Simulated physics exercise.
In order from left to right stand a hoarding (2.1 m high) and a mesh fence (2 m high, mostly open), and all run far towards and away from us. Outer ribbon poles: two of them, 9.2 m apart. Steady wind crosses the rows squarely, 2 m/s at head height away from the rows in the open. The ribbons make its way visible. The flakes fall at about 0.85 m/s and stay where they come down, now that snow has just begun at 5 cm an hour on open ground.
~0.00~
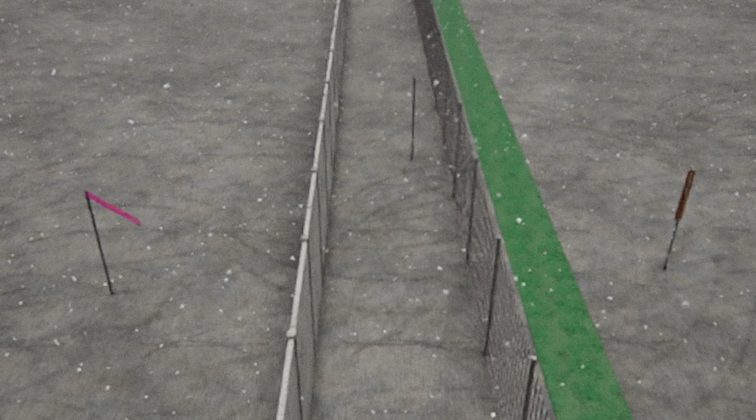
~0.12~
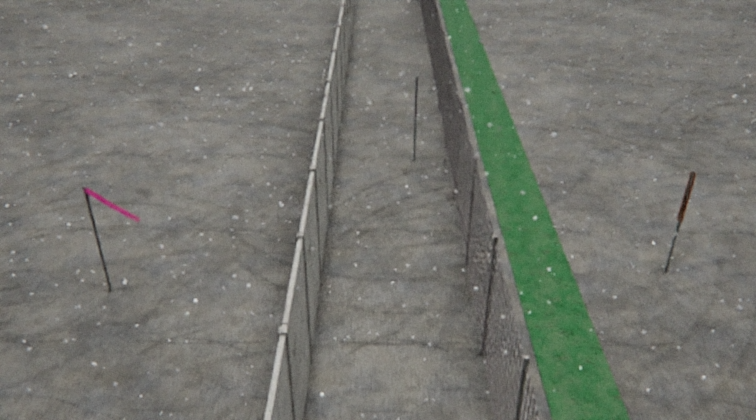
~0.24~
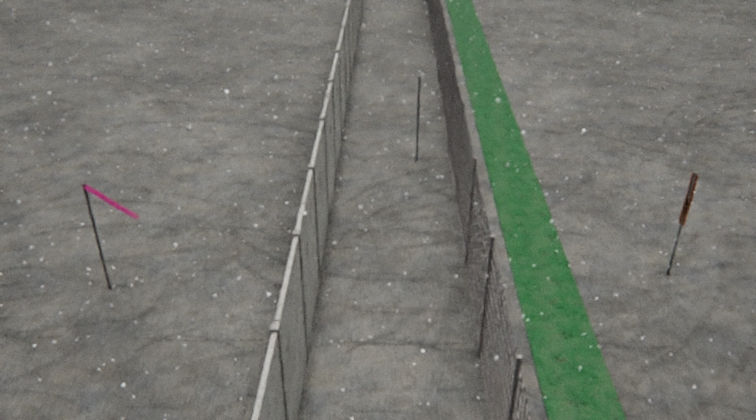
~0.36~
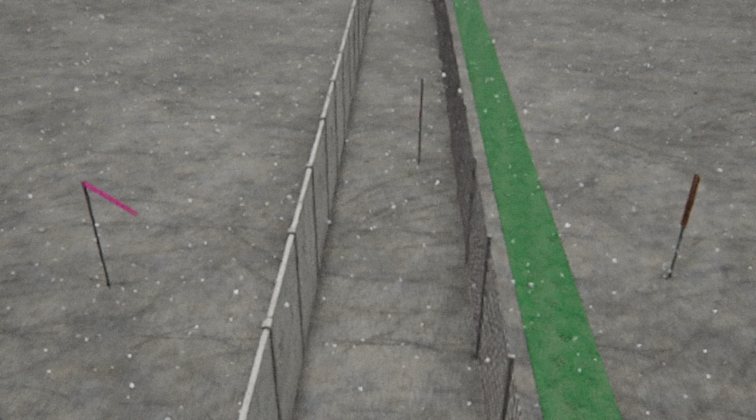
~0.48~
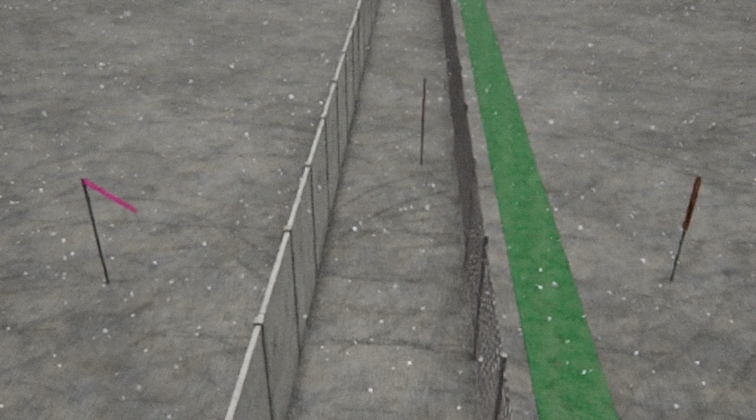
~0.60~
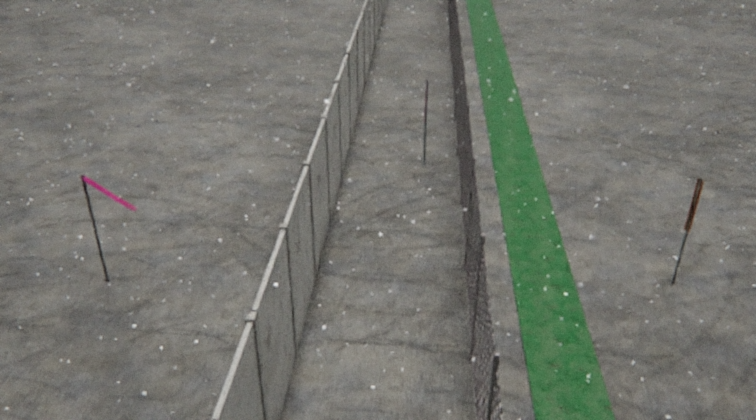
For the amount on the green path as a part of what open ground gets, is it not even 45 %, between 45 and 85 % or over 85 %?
The amount on the green path as a part of what open ground gets is above 85 %.
10 minutes on, 8 mm on the green path, 8 mm in the open.
30 minutes on, 24 mm on the green path, 25 mm in the open.
60 minutes on, 48 mm on the green path, 50 mm in the open, so the green path has 97 % of the open amount; the left half of it has 98 %, the right half 95 %.
